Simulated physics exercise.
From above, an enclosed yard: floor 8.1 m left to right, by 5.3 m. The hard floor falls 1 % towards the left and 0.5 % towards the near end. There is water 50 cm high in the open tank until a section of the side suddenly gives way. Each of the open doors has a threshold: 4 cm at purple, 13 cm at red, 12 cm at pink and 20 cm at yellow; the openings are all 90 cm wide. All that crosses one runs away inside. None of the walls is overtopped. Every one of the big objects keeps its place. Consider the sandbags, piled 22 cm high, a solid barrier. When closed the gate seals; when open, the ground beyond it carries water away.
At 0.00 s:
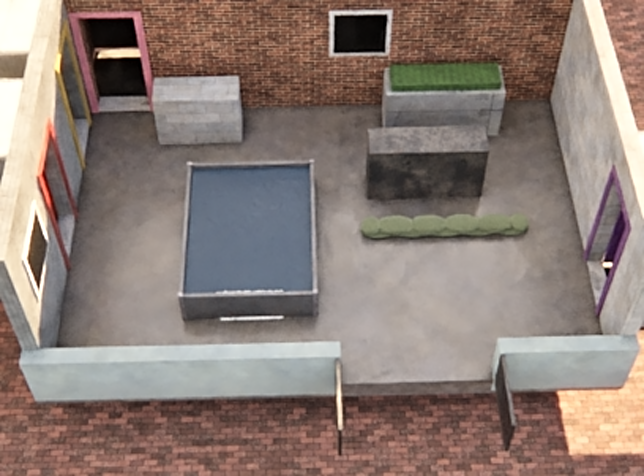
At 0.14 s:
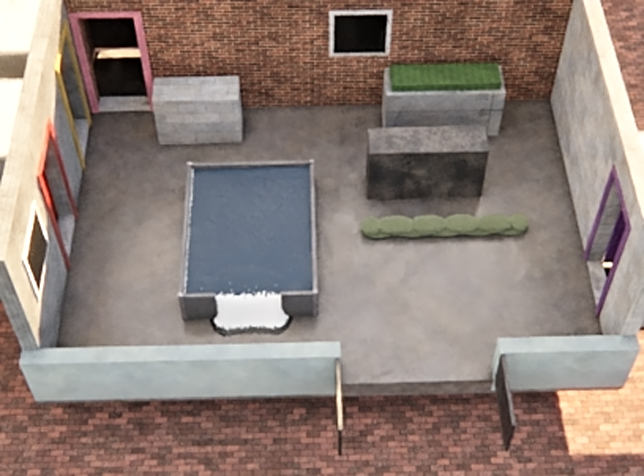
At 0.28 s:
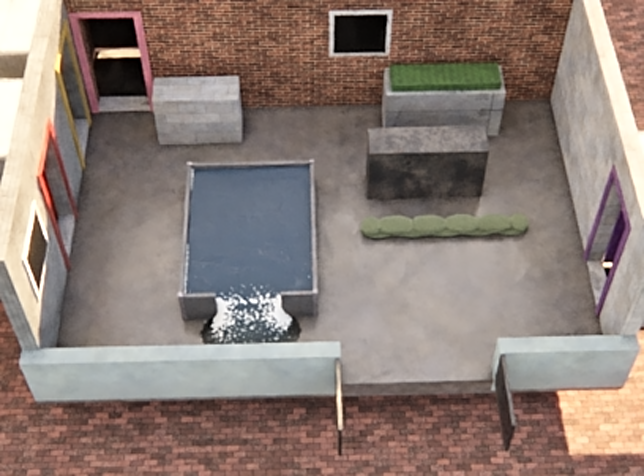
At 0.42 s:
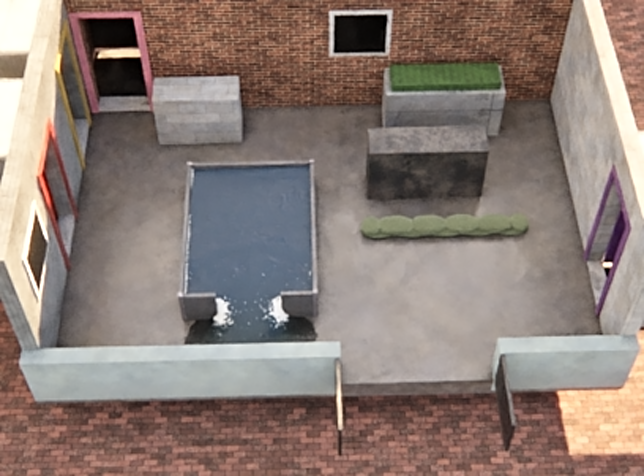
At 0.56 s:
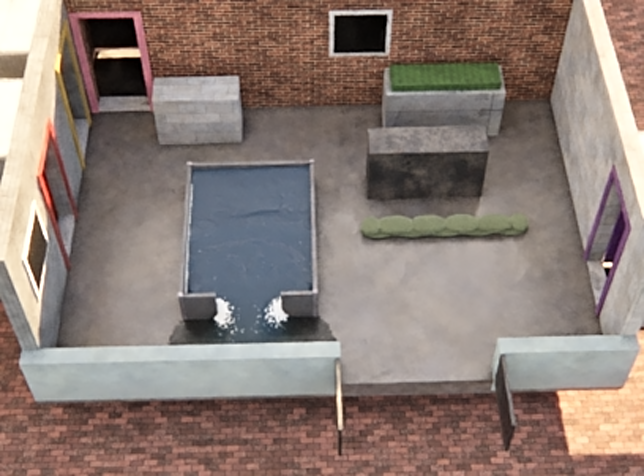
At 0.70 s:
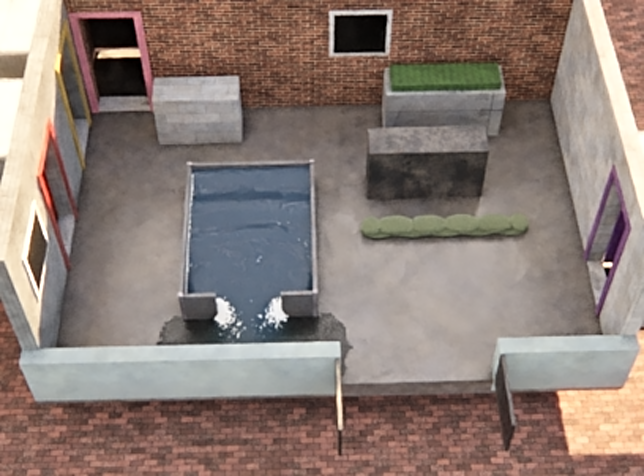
A big open tank of dark water stood in a walled yard, and water burst through a gap in its near side, then poured out and spread over the floor behind the low front wall.
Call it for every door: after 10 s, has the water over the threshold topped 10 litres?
Purple door topped, red door not topped, pink door not topped, yellow door not topped.
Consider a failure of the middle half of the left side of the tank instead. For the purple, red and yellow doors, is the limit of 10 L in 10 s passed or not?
Result: Purple limit not passed, red limit passed, yellow limit not passed.
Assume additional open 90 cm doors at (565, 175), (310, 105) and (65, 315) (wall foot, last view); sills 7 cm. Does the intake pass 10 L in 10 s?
The first one doesn't reach it, the second one doesn't reach it, and the third one exceeds it.
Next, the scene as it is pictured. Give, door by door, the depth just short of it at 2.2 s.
Centimetres: Purple 0 / red 0 / pink 0 / yellow 0.
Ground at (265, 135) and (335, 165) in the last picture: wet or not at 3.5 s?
I'd call them spared and then spared.
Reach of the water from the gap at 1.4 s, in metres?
About 2.8 m.
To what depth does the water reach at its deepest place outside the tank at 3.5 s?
Peak depth: Approx. 26 cm.
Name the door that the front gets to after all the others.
Pink.
After 1.4 s water covers 15 % of the floor and is deepest (39 cm) near (253, 361); purple door not reached, red door not reached, pink door not reached, yellow door not reached.
After 2.2 s water covers 30 % of the floor and is deepest (38 cm) near (252, 372); purple door not reached, red door not reached, pink door not reached, yellow door not reached.
After 3.5 s water covers 50 % of the floor and is deepest (26 cm) near (240, 372); purple door 9 cm at the sill, 0 L in, red door 9 cm at the sill, 0 L in, pink door not reached, yellow door 2 cm at the sill, 0 L in.
After 6.0 s water covers 70 % of the floor and is deepest (20 cm) near (240, 372); purple door 8 cm at the sill, 34 L in, red door 7 cm at the sill, 0 L in, pink door 13 cm at the sill, 2 L in, yellow door 7 cm at the sill, 0 L in.
After 10.0 s water covers 90 % of the floor and is deepest (12 cm) near (53, 377); purple door 5 cm at the sill, 48 L in, red door 5 cm at the sill, 0 L in, pink door 9 cm at the sill, 4 L in, yellow door 10 cm at the sill, 0 L in.
